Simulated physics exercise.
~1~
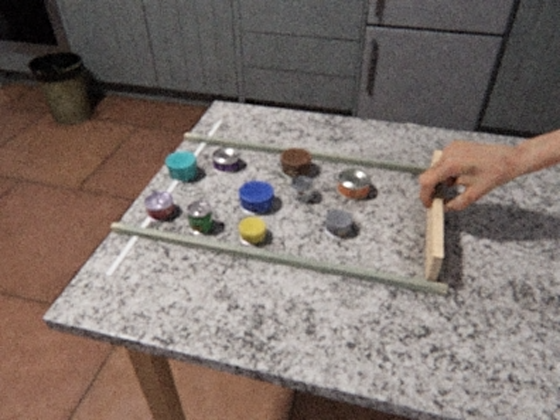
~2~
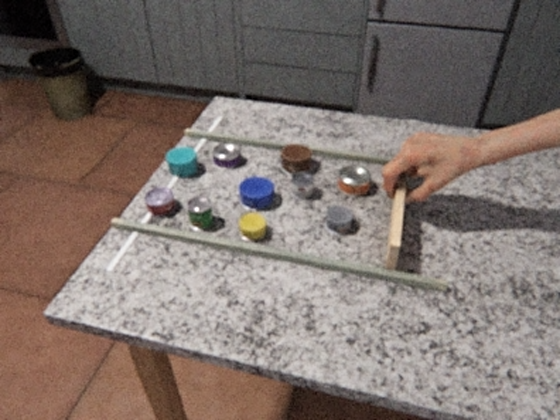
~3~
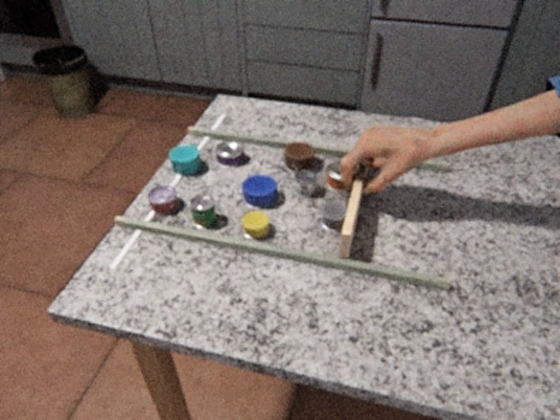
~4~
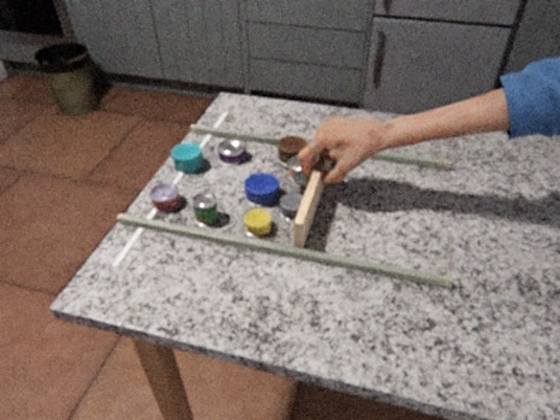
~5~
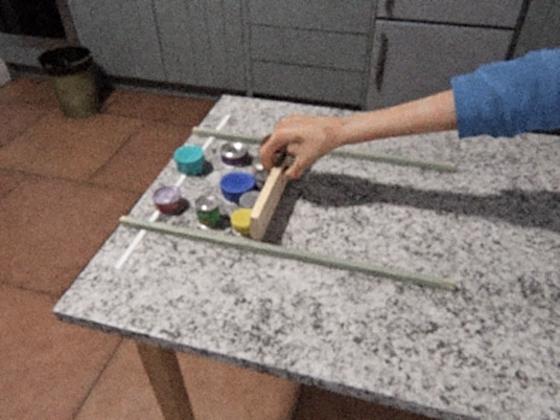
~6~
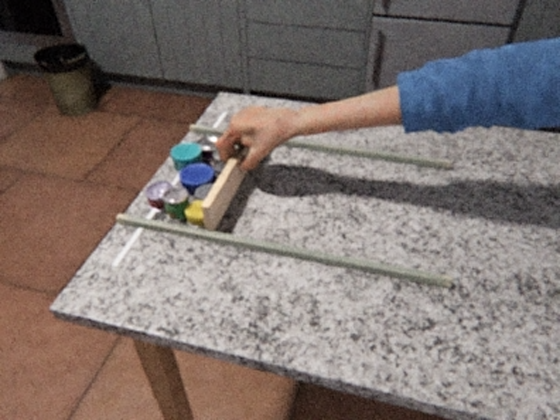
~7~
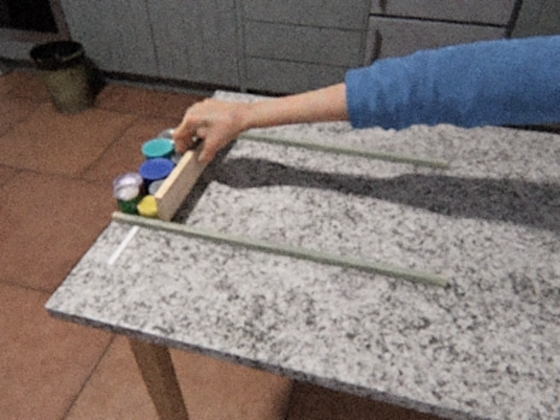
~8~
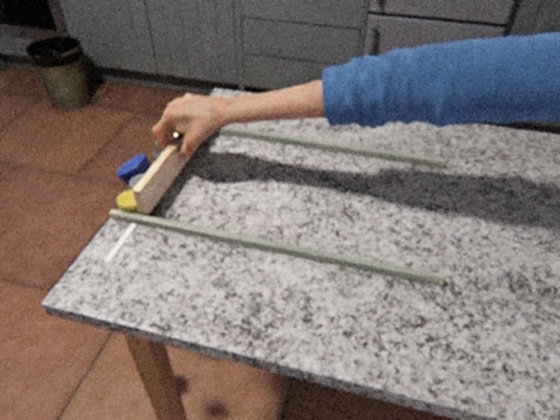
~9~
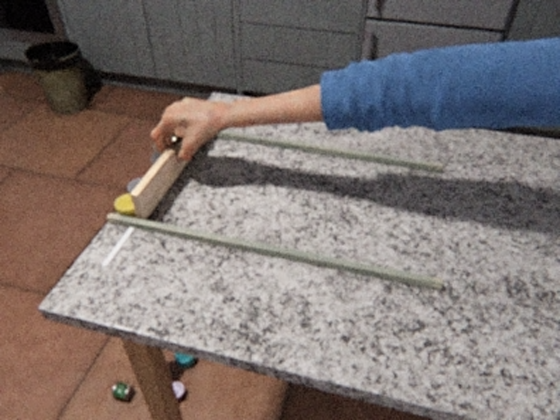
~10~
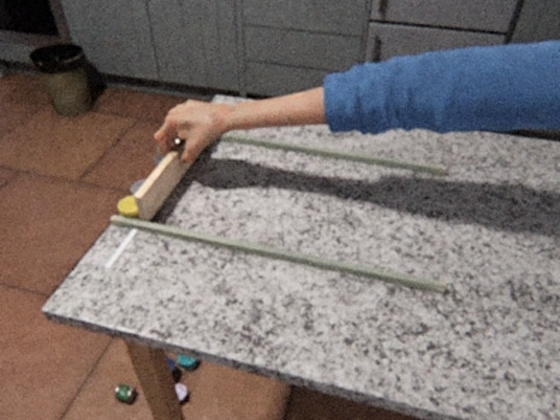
A hand slid an upright wooden board leftward across a speckled tabletop, gathering small colourful tins between two green rods and pushing them toward the edge. Several dropped to the floor, and the board stopped with the yellow tin still perched at the edge.
